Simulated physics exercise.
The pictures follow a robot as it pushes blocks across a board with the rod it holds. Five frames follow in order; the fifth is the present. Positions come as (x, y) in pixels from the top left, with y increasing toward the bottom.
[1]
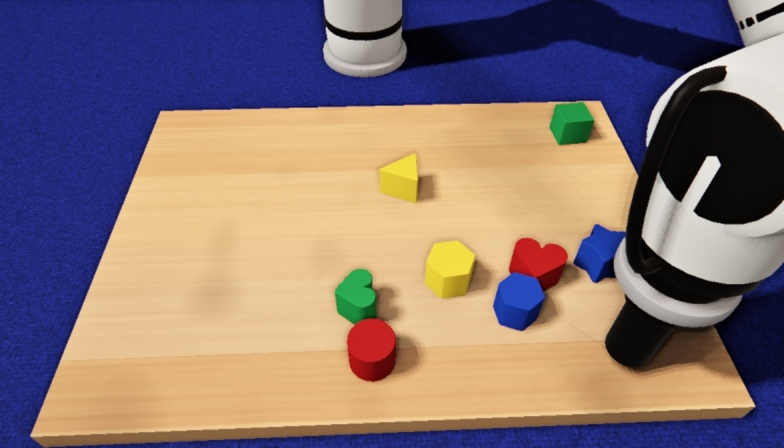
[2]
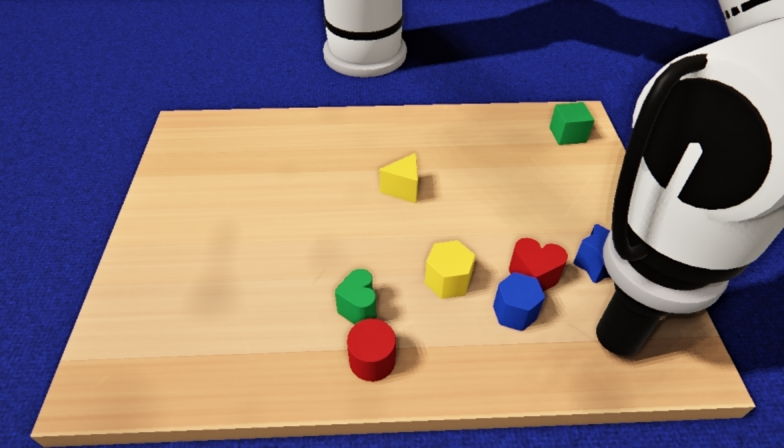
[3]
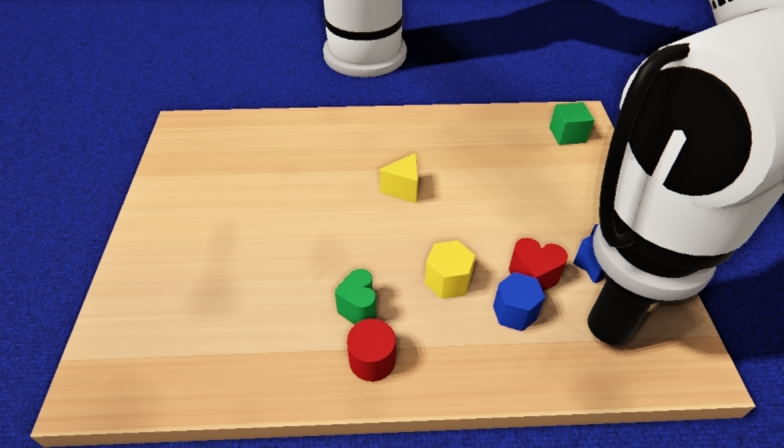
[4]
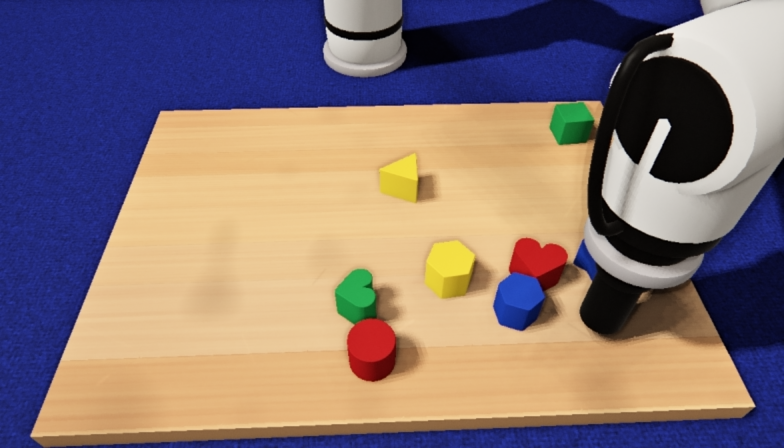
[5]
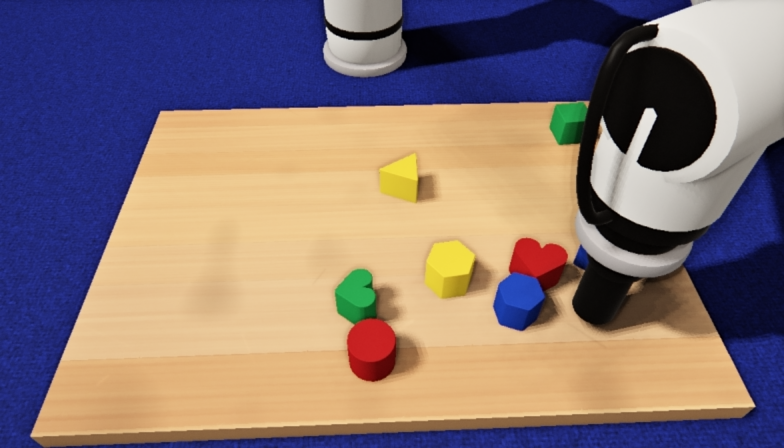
A robot arm slides its black tip slightly up and left while the coloured blocks stay still.
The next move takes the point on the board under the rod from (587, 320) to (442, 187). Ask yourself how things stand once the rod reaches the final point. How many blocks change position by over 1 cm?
The number is one.
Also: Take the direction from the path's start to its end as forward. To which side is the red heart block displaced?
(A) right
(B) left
(B)
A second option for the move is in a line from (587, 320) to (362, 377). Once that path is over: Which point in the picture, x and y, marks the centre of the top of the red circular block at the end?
I predict (317, 339).
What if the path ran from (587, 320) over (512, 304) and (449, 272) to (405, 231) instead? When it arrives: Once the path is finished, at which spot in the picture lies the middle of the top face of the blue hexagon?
Its top centre lands on (442, 284).
What follows on the original path. One third of the way, rod (534, 255); red heart block (501, 231), turned 35° anticlockwise.
Two thirds of the way, rod (485, 211); red heart block (450, 205), turned 80° anticlockwise.
At the end, rod (443, 174); blue hexagon still; red heart block (444, 203), turned 95° anticlockwise.
